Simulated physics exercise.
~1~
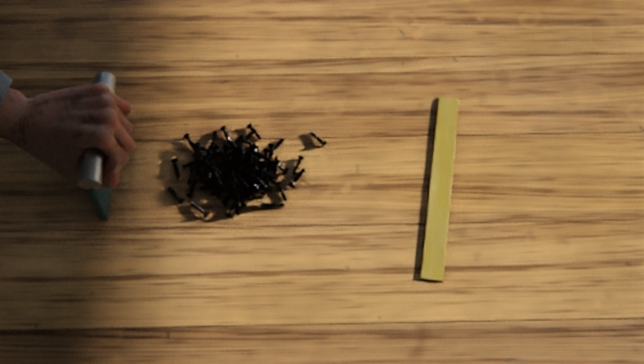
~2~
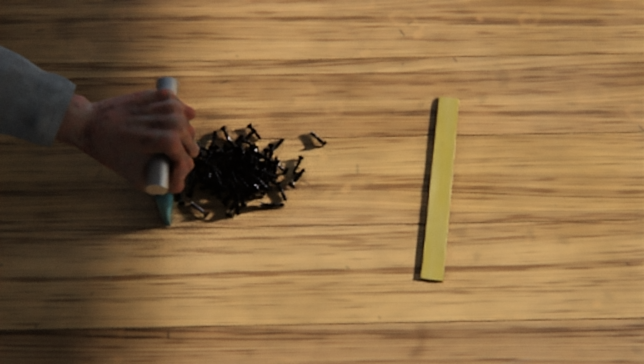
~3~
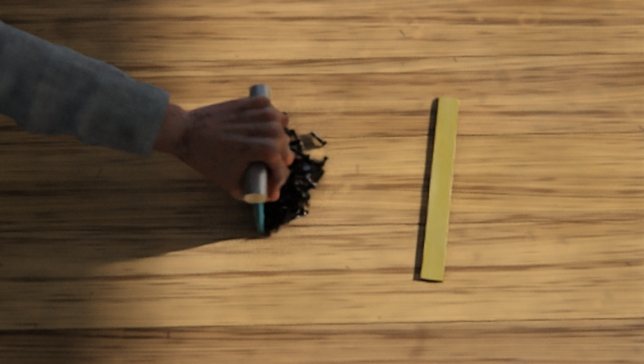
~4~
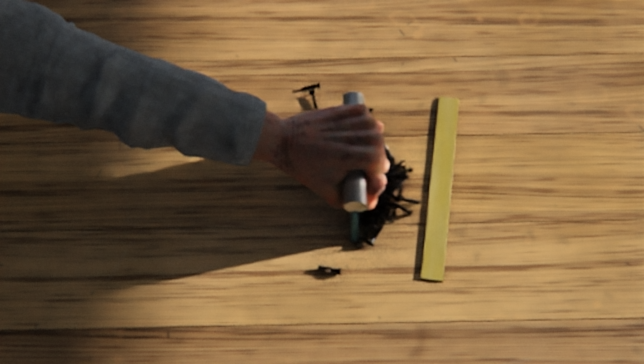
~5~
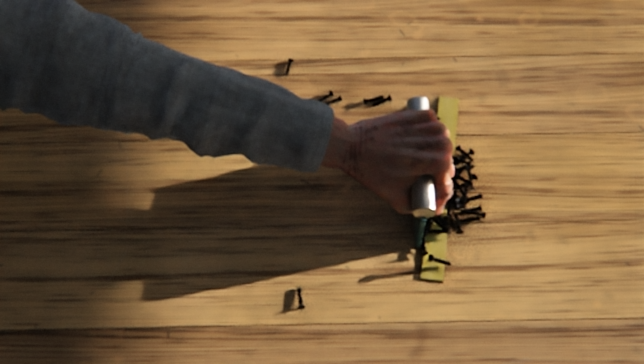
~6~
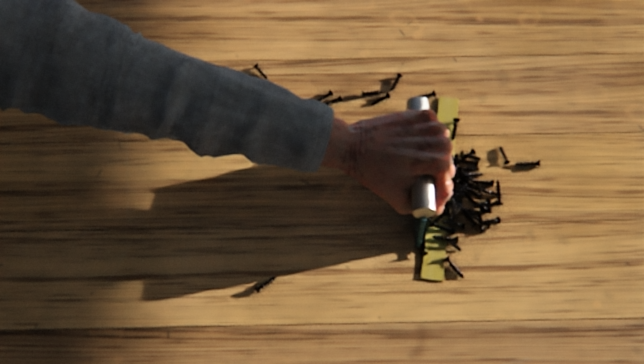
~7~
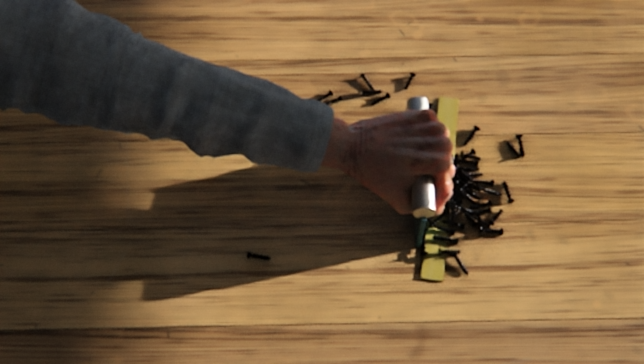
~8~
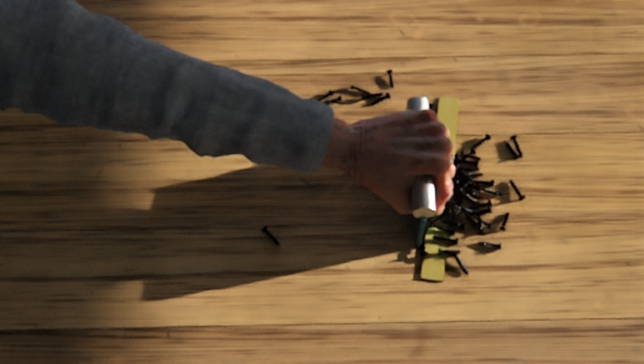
At the start, a hand at the left holds a scraper with a pale handle beside a pile of small black screws on a wooden surface, with a yellow strip lying farther right. The hand moves right, and the blade meets the pile and pushes it along. As the screws bunch up ahead of the blade, a few slip away around its ends. The blade reaches the strip and stops there, while screws spill onto and over it. At the end, the hand stays at the strip, with most screws clustered on and beyond it and a few scattered behind.
